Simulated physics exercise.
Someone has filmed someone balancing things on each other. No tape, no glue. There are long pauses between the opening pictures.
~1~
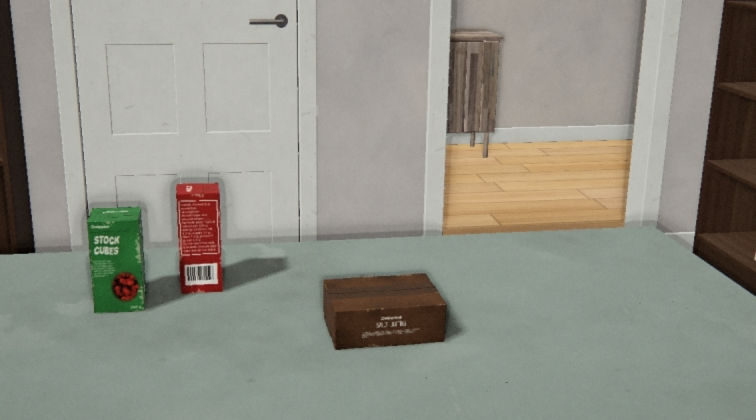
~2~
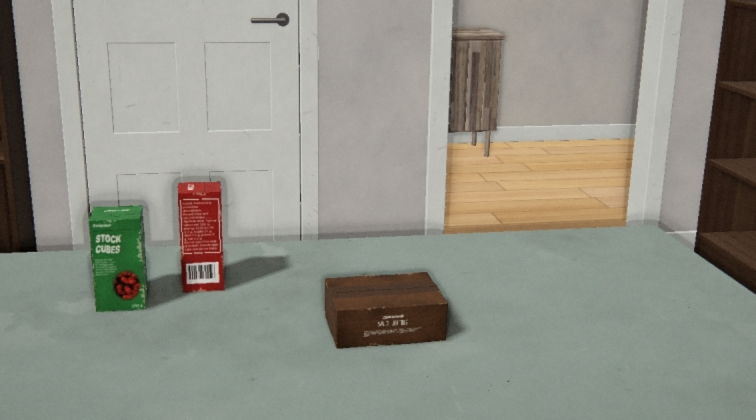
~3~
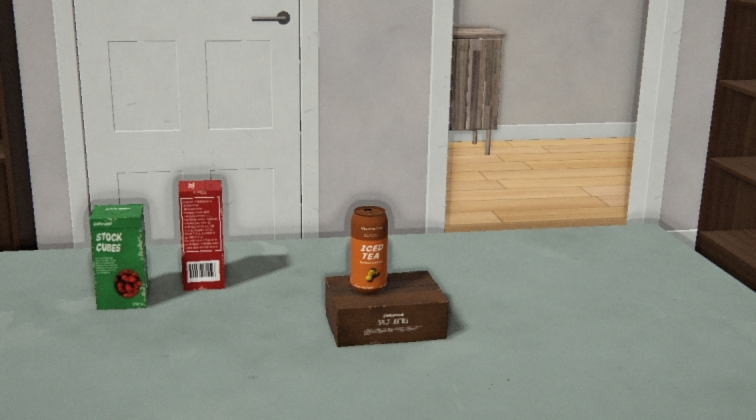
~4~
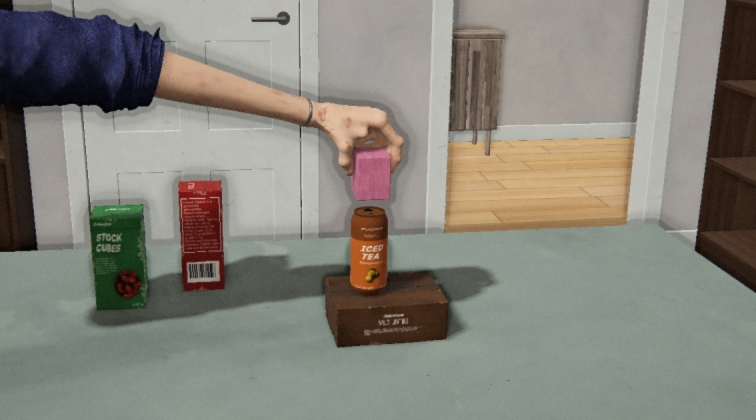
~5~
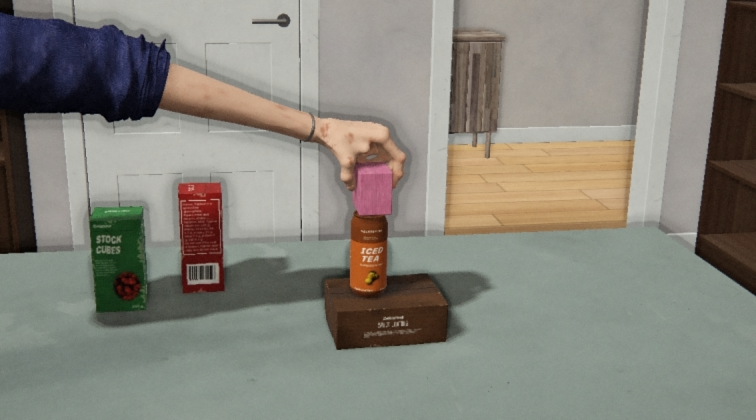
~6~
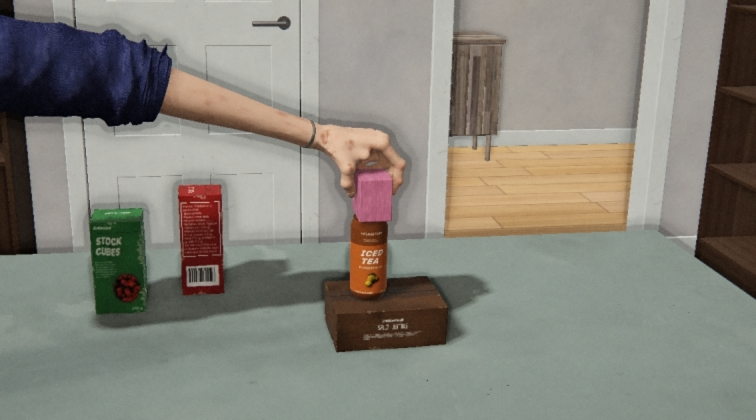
A hand in a dark blue sleeve reaches in from the left and lowers a pink block onto an orange iced tea can, keeping hold of it there. The can, absent at first, stands on a brown box on a grey-green tabletop, with green and red cartons to the left. The nearly steady view looks slightly down across the table toward a white door and an open doorway.
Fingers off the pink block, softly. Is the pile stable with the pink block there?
It stays up.
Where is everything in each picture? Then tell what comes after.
In the first picture, the last thing is not in view yet; brown box (382, 310).
In the second picture, the last thing is not in view yet; red carton (201, 237).
In the third picture, the last thing is not in view yet; brown box (384, 307).
The fourth picture shows on its way; pink block (371, 173); red carton (202, 235).
The fifth picture shows on its way; pink block (372, 188); brown box (384, 310).
The sixth picture shows in place under the hand; pink block (372, 194); red carton (202, 239).
Then, 0.10 s later than the last frame, all is still.
Then, 0.50 s later than the last frame, pink block resting near (372, 195).
When it is over, all 5 as before. End places, in pixels of the last picture, pink block near (372, 195). The pile holds.
